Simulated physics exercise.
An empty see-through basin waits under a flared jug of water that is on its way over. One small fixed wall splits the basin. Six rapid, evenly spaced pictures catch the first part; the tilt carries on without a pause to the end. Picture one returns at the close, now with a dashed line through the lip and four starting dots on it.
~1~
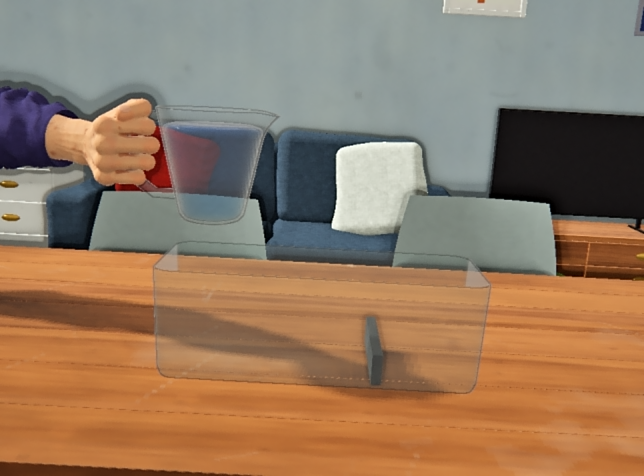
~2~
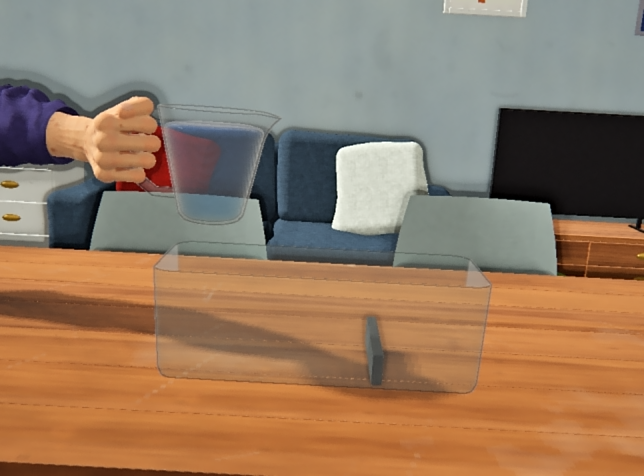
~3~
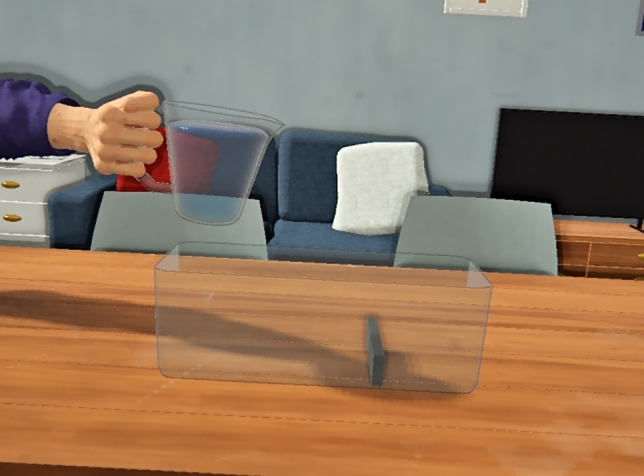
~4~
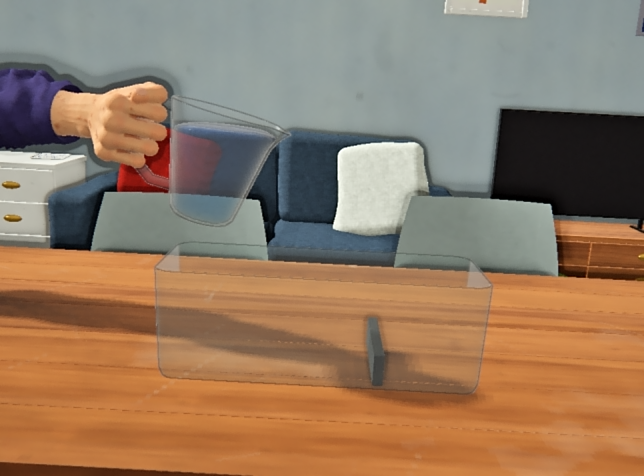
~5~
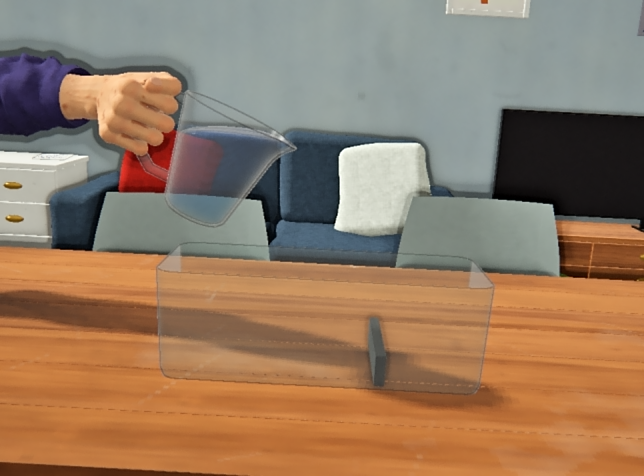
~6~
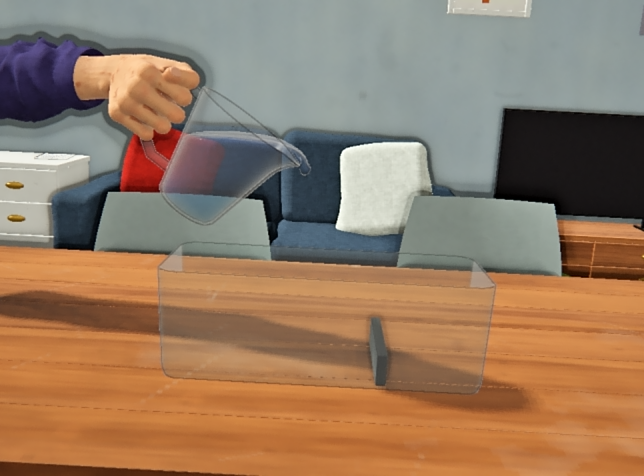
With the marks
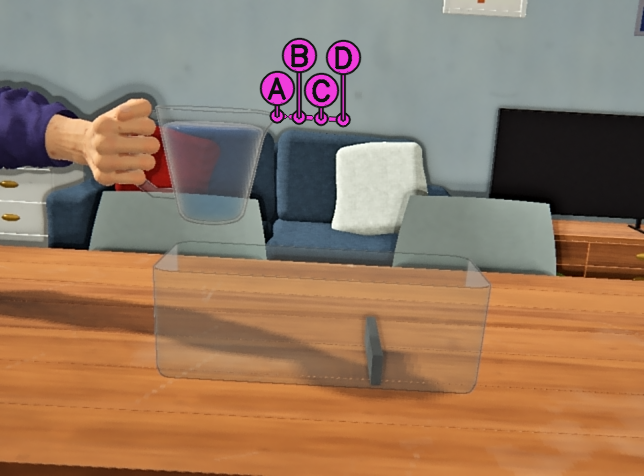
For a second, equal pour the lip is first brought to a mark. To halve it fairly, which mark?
Use place D.
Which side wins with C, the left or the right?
The left side.
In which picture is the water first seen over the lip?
In picture 6.
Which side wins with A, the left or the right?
More ends on the left.
On the marked copy, A at (277, 116); B at (299, 117); C at (321, 118); D at (343, 119).
Choosing A, about 89 % ends left of the wall and 11 % right of it.
Choosing B, about 88 % ends left of the wall and 11 % right of it.
Choosing C, about 71 % ends left of the wall and 28 % right of it.
Choosing D, about 51 % ends left of the wall and 48 % right of it.
